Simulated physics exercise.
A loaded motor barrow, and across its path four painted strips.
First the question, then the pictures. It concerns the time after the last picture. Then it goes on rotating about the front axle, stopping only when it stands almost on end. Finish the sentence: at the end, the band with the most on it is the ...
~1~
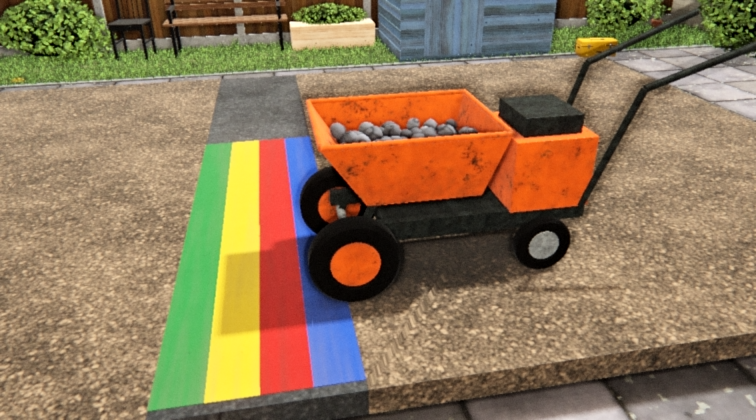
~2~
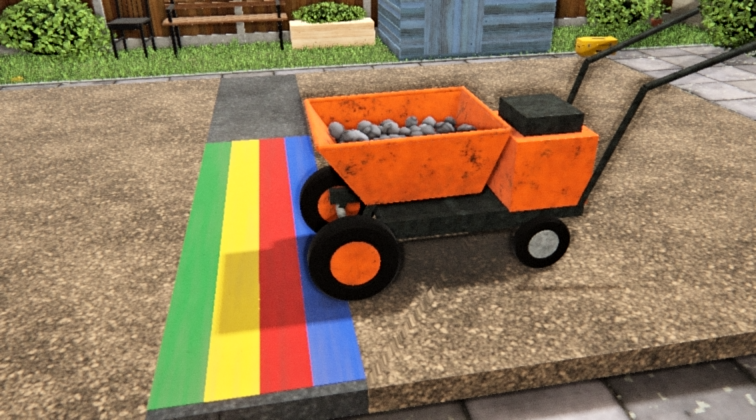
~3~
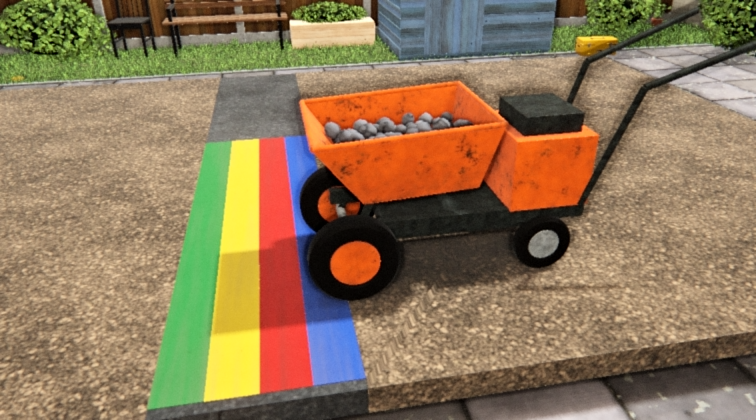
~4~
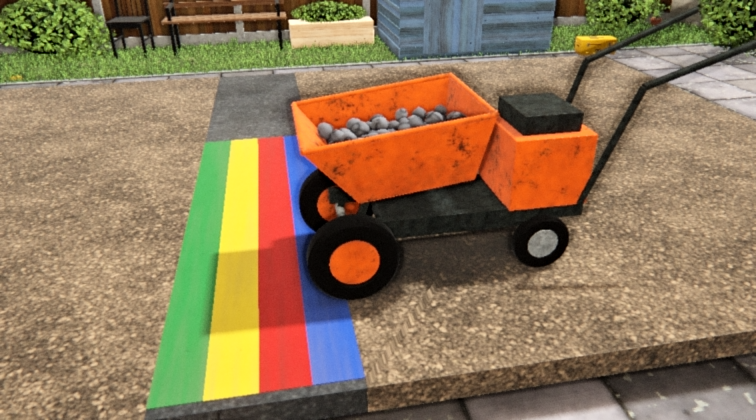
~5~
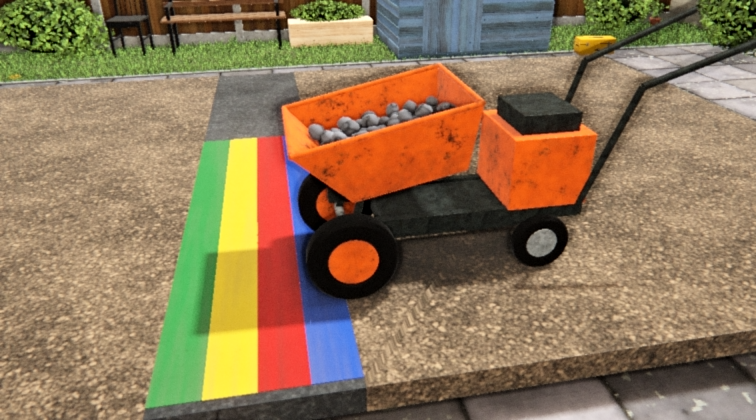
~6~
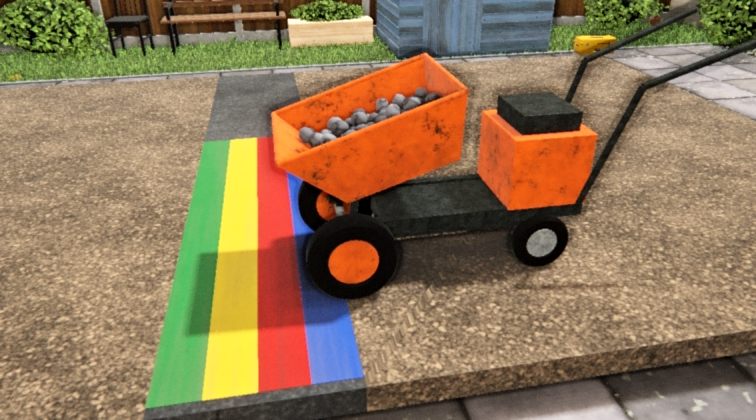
At the end, the band with the most on it is the green one.
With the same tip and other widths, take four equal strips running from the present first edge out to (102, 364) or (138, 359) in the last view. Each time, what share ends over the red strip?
Roughly 0 per cent, then roughly 0 per cent.
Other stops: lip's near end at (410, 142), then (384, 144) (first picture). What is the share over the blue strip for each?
The first gives 10 %, the second 0 %.
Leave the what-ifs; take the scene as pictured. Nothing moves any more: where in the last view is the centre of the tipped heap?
(179, 273).
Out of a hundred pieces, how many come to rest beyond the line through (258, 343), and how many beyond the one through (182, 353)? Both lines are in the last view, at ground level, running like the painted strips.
Respectively 90 and 60 %.
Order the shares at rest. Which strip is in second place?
That would be that yellow strip, in second.
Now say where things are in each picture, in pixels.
Lip of the skip near (321, 149), level; top of the load near (396, 145), round cobbles; blue strip near (331, 331); red strip near (284, 337); yellow strip near (235, 344); green strip near (185, 350), in the first picture.
Lip of the skip near (319, 149), level; top of the load near (394, 143), in the second picture.
Lip of the skip near (313, 150), tipped barely; top of the load near (412, 136), in the third picture.
Lip of the skip near (303, 153), tipped a little; top of the load near (416, 125), in the fourth picture.
Lip of the skip near (291, 158), tipped a little; top of the load near (418, 126), in the fifth picture.
Lip of the skip near (278, 165), tipped clearly; top of the load near (421, 116); blue strip near (329, 329); red strip near (282, 335); yellow strip near (233, 341); green strip near (183, 348), in the sixth picture.
Shortly afterwards, skip tipped steeply; the whole lot in the skip.
Next, skip tipped right over; the bulk in the skip; only a few over the yellow strip; a little over the green strip; only a few falling.
Some moments later, skip tipped right over; near a quarter in the skip; a little over the yellow strip; near a third over the green strip; near a third off the paint.
In the end, skip tipped right over; a little in the skip; none at all over the blue strip; none at all over the red strip; a little over the yellow strip; near a third over the green strip; near a third off the paint.
